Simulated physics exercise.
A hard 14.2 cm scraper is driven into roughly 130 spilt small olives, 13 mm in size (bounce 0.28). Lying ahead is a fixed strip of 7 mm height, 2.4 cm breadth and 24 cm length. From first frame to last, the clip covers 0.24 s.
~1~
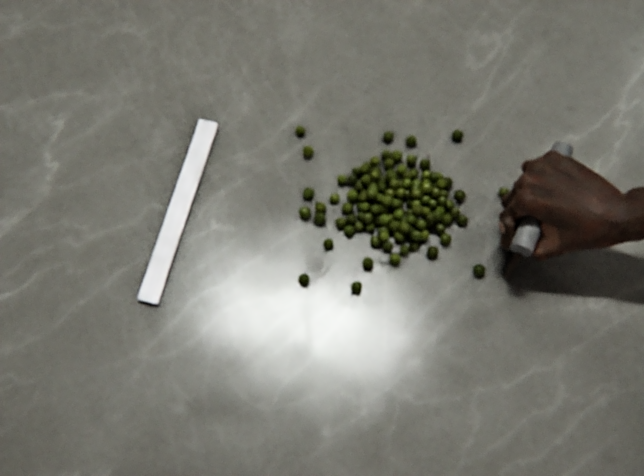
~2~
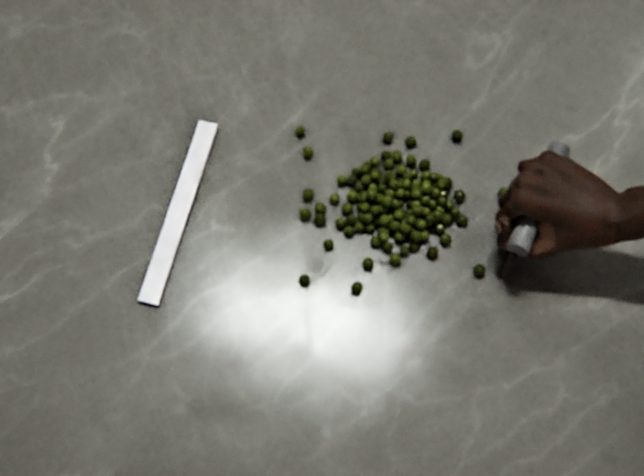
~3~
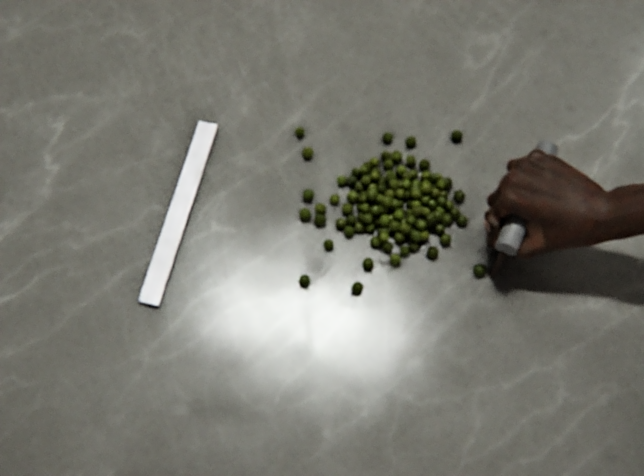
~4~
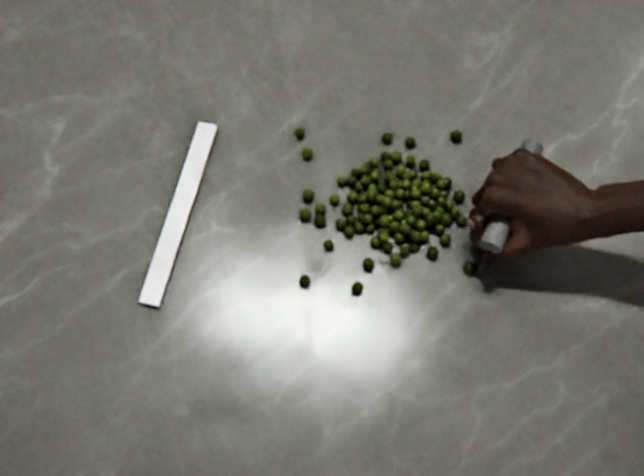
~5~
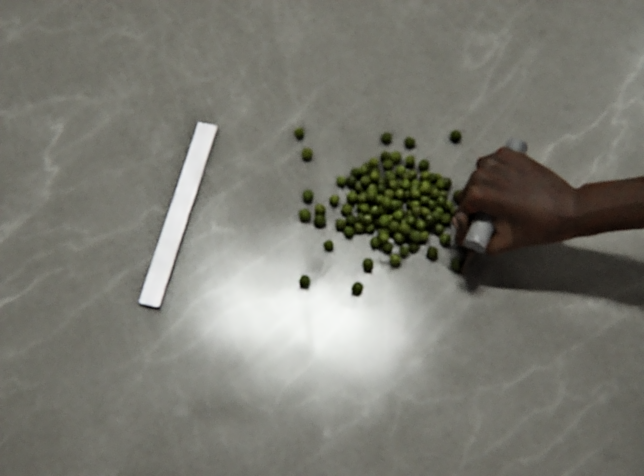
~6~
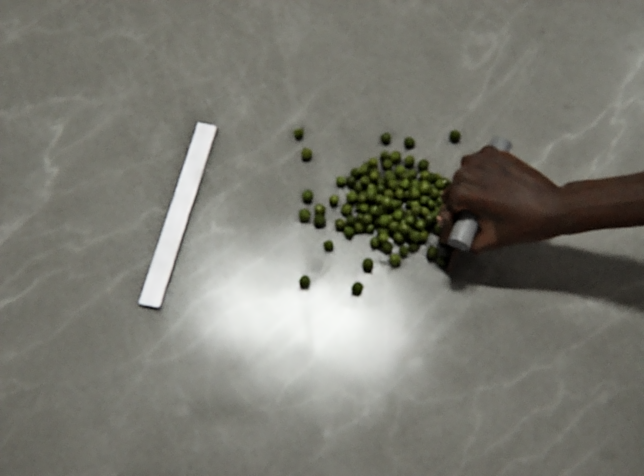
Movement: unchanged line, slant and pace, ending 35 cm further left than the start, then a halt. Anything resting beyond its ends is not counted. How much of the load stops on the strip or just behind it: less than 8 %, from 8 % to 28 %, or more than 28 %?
From 8 % to 28 %.
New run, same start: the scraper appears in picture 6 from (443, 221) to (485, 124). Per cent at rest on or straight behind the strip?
Above 0.
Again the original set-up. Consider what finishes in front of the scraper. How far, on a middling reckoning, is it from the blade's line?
Some 3 cm.
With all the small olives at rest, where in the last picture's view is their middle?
Centre at rest: Approx. (224, 156).
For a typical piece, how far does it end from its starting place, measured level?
Estimate: Approx. 20 cm.
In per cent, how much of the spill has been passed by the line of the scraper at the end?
Estimate: Close to 40 %.
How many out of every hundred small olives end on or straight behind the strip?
Roughly 10 per cent of the spill.
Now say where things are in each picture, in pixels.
In the first picture, scraper from (517, 258) to (558, 157); moved 0.0 cm; pieces shifted so far, 0; middle of the spill at (394, 204); strip at (179, 207).
In the second picture, scraper from (513, 258) to (555, 157); moved 0.4 cm; pieces shifted so far, 0; middle of the spill at (394, 204).
In the third picture, scraper from (502, 257) to (544, 156); moved 1.6 cm; pieces shifted so far, 0; middle of the spill at (394, 205).
In the fourth picture, scraper from (487, 255) to (529, 155); moved 3.2 cm; pieces shifted so far, 1; middle of the spill at (394, 205).
In the fifth picture, scraper from (471, 254) to (513, 153); moved 4.8 cm; pieces shifted so far, 2; middle of the spill at (394, 205).
In the sixth picture, scraper from (456, 252) to (498, 152); moved 6.4 cm; pieces shifted so far, 2; middle of the spill at (393, 205); strip at (180, 211).
Then, 0.38 s after the last picture, scraper 20 cm from its start, spill 17 cm wide; elsewhere 100 %.
Then, 0.75 s after the last picture, scraper 32 cm from its start, spill 20 cm wide; elsewhere 100 %.
Then, 1.08 s after the last picture, scraper 35 cm from its start, spill 23 cm wide; on or straight behind the strip 15 %, elsewhere 85 %.
In the end, on or straight behind the strip 10 %, elsewhere 90 %.
